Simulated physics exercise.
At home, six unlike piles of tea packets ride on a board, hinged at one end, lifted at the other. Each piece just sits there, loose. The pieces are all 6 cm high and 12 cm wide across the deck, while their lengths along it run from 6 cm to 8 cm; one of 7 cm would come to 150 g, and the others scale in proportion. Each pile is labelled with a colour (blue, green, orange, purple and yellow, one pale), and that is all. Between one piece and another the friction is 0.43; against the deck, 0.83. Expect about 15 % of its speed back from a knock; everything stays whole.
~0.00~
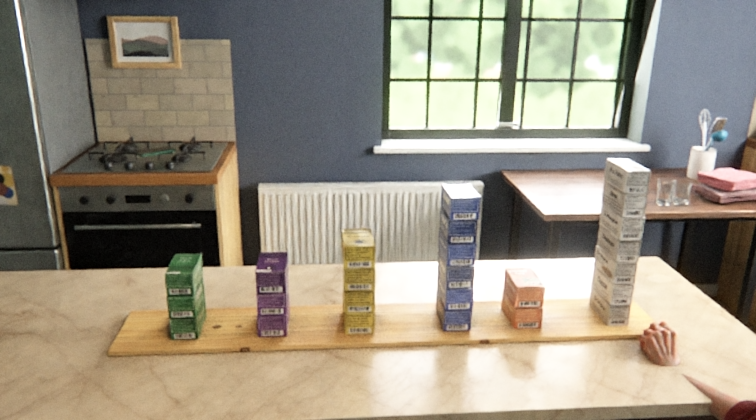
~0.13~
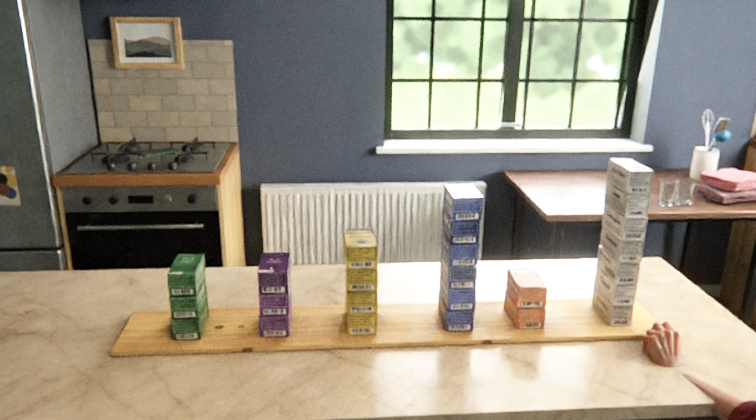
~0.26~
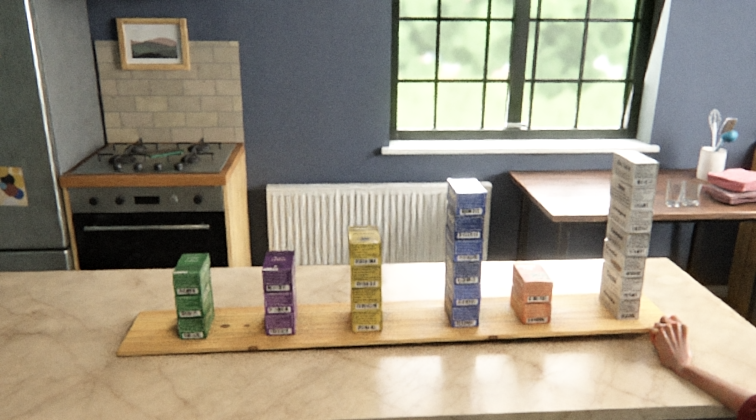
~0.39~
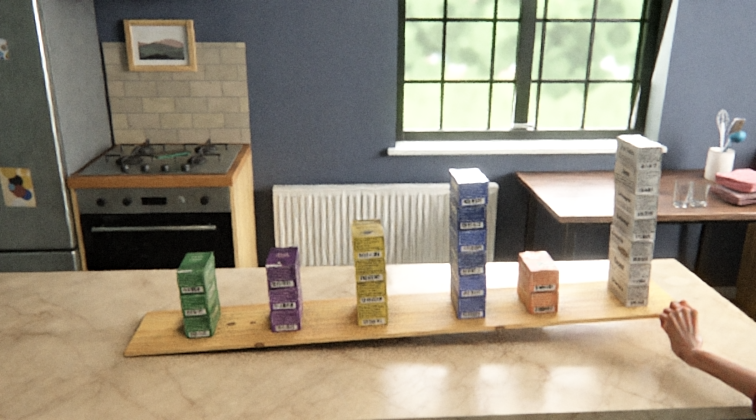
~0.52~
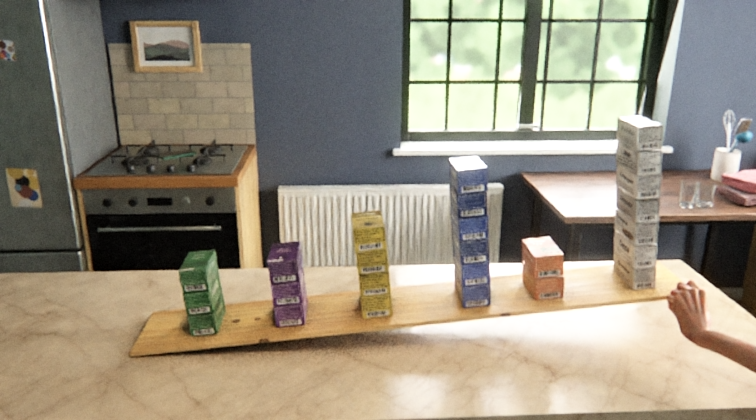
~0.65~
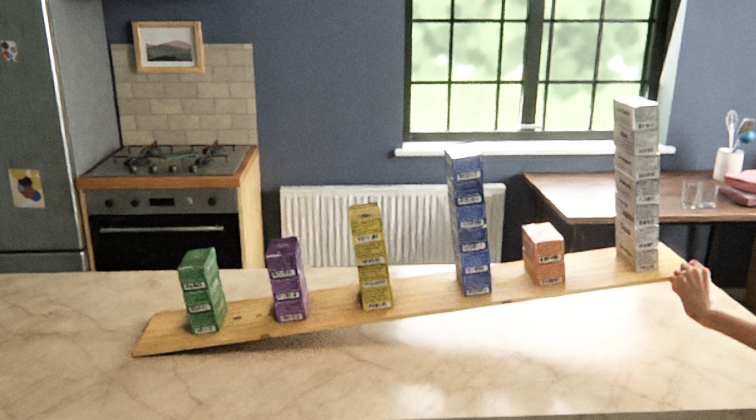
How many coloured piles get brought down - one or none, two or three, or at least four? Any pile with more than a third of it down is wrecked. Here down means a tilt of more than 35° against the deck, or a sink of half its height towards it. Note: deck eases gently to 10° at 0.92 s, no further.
At least four.
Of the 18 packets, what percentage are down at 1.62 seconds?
By then, 35 per cent.
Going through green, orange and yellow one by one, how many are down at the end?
Count - green = 2; orange = 0; yellow = 3.
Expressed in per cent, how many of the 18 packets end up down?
Share: Approx. 70 %.
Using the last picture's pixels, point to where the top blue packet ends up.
I'd point at about (411, 241).
Around 1.14 s, slope 10°; none of the 18 other packets down, 5 disturbed; top blue packet displaced 17 mm.
Around 1.62 s, slope 10°; 6 of the 18 other packets down; top blue packet tipped 75°, 20 cm lower; top orange packet tipped 30°.
Finally (3.2 s), slope 10°; 13 of the 18 other packets down; top green packet upside down; top blue packet on its side. Wrecked, blue, green, purple and yellow. Seen by the last camera, middles, top green packet near (110, 325), top blue packet near (411, 241).
